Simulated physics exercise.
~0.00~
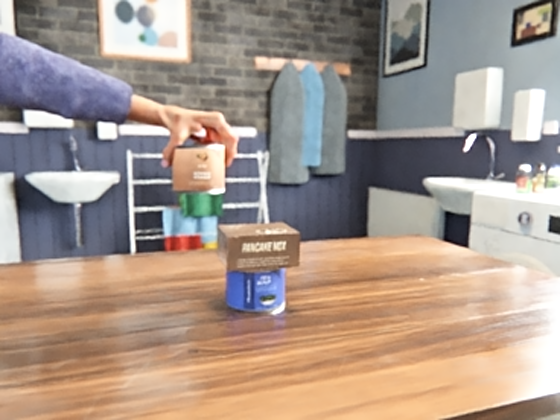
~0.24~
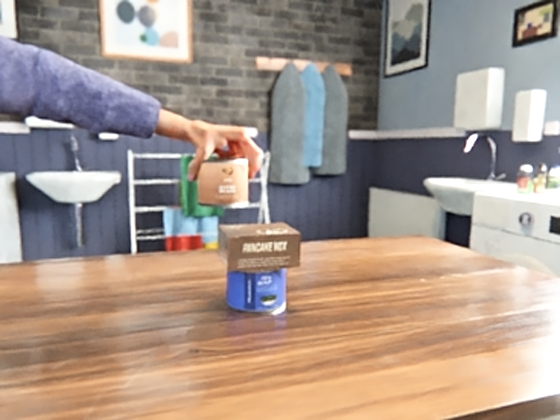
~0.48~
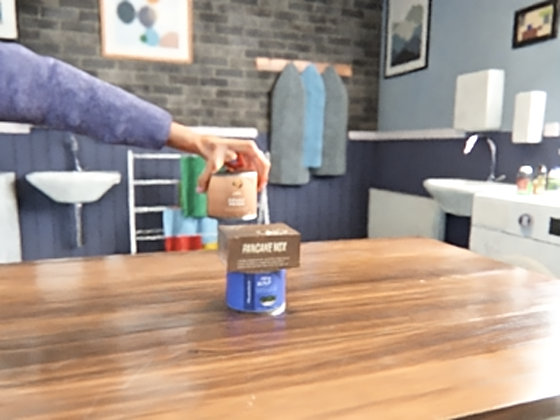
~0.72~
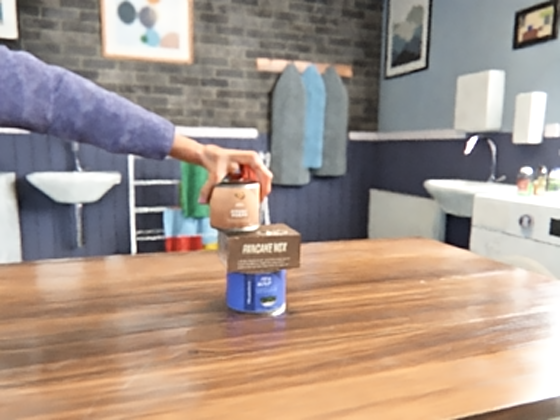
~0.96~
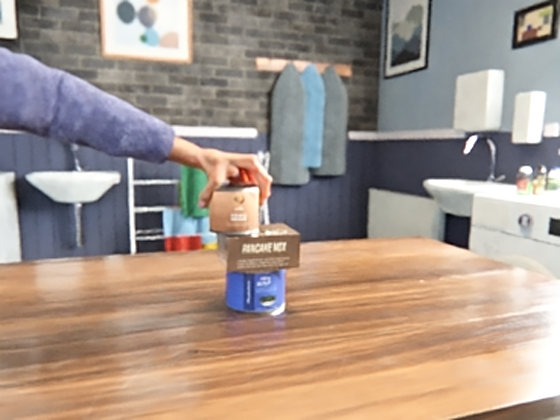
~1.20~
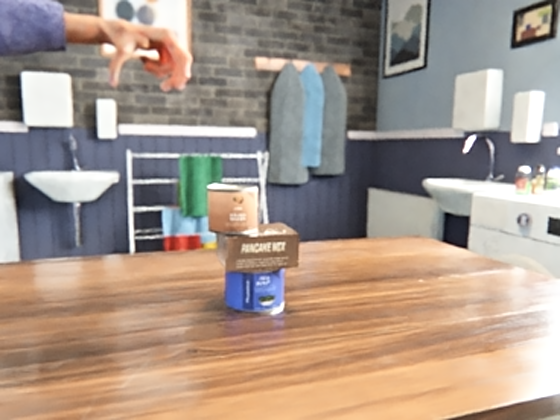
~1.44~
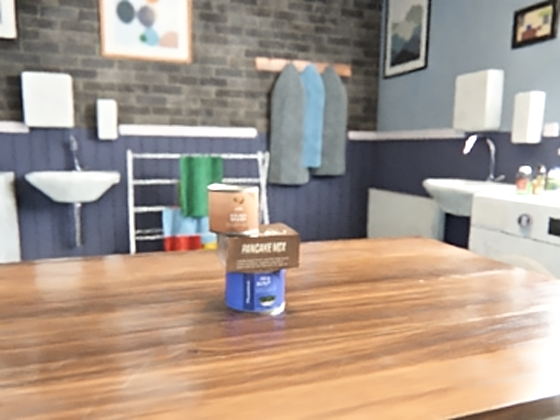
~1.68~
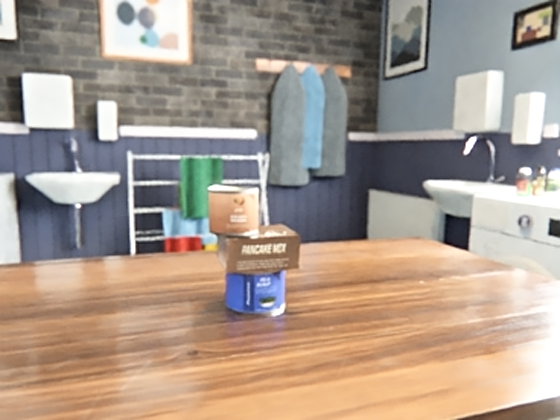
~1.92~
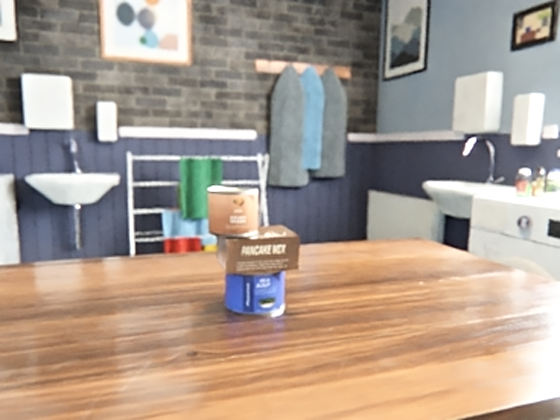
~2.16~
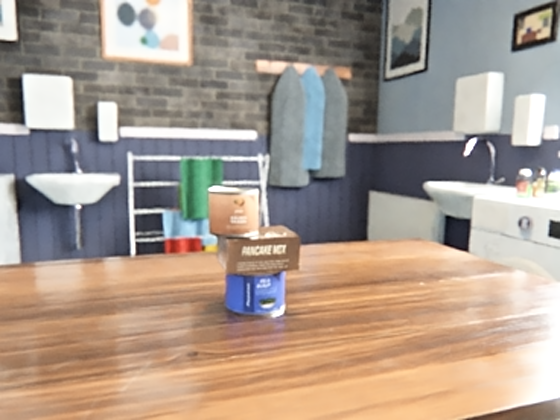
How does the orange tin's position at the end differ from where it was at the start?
At the start the orange tin is held in the air above and to the left of the brown box. By the end it is lower and slightly further right, resting on top of the box.
